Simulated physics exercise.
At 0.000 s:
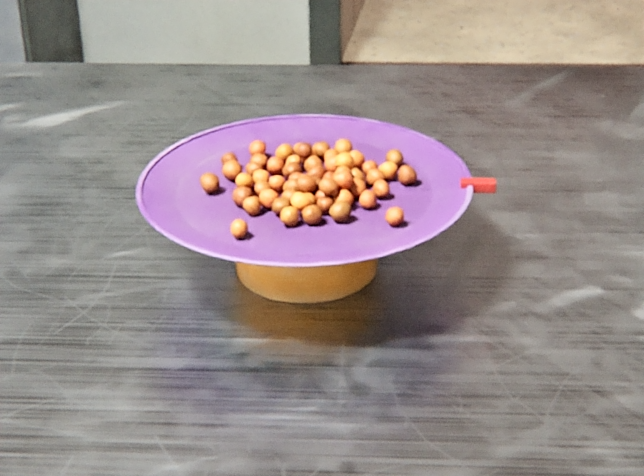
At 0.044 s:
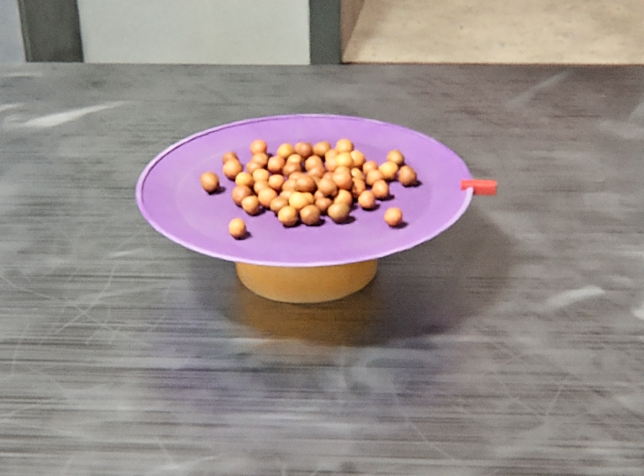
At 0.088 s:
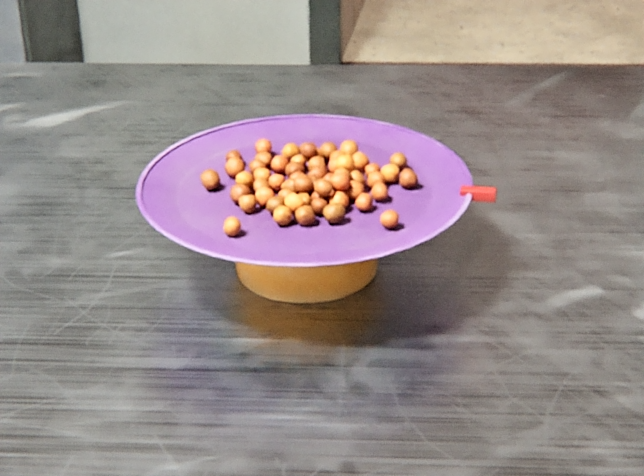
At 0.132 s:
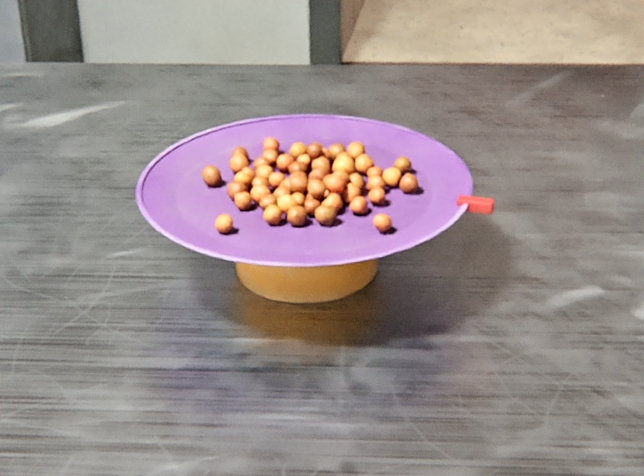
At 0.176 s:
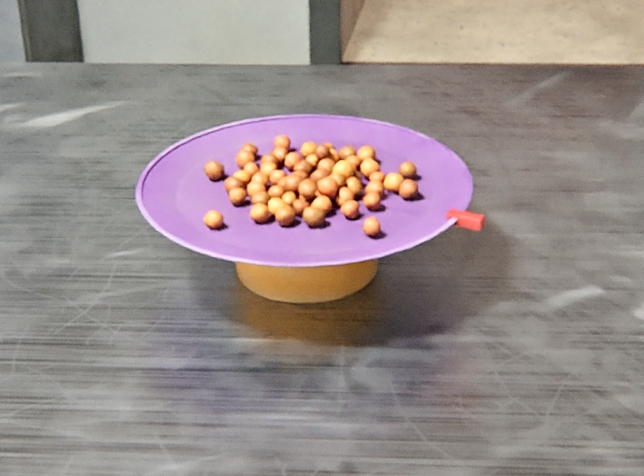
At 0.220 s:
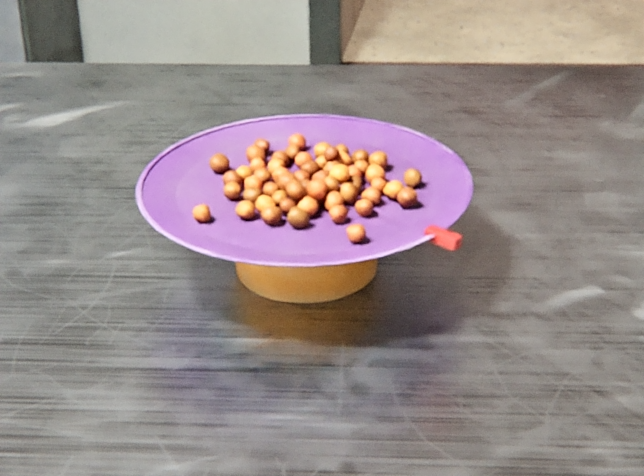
Purple dish piled with small brown balls turning clockwise on a grey surface, its red rim tag swinging from right towards the front.
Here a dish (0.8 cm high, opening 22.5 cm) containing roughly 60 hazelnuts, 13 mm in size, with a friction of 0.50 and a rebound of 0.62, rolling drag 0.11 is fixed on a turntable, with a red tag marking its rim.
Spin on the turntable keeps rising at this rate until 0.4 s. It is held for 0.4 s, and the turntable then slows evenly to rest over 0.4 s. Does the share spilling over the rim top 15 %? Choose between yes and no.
I choose yes.
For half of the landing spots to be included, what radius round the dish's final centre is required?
About 16 cm.
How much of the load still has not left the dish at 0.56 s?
I'd say near 100 percent.
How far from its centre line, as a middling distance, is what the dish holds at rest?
Value: About 8.0 centimetres.
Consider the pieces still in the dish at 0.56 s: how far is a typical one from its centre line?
8.5 centimetres or so.
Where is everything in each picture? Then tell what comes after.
Dish at (307, 263); turned 0 degrees, tag at (478, 183); top of the load at (304, 150), in the first frame.
Dish at (307, 263); turned 2 degrees, tag at (478, 185); top of the load at (323, 151), in the second frame.
Dish at (307, 263); turned 6 degrees, tag at (478, 191); top of the load at (328, 151), in the third frame.
Dish at (307, 263); turned 14 degrees, tag at (475, 202); top of the load at (356, 153), in the fourth frame.
Dish at (307, 263); turned 25 degrees, tag at (466, 217); top of the load at (322, 152), in the fifth frame.
Dish at (307, 263); turned 39 degrees, tag at (443, 235); top of the load at (293, 153). It now spins about 1.0 times a second, in the sixth frame.
Then, at 0.56 s, dish 100 %; middle of the pieces not yet landed near (300, 180).
After 0.84 s, dish 90 %, in the air 5 %; middle of the pieces not yet landed near (308, 174).
After 1.10 s, fallen left of where it stops 10 %, dish 60 %, fallen behind where it stops 15 %, fallen right of where it stops 10 %; middle of the pieces not yet landed near (312, 178).
After 1.35 s, fallen left of where it stops 10 %, dish 60 %, fallen behind where it stops 15 %, fallen right of where it stops 10 %, fallen in front of where it stops 5 %; middle of the pieces not yet landed near (316, 183).
By 1.8 s all is still; fallen left of where it stops 10 %, dish 60 %, fallen behind where it stops 15 %, fallen right of where it stops 10 %, fallen in front of where it stops 5 %.
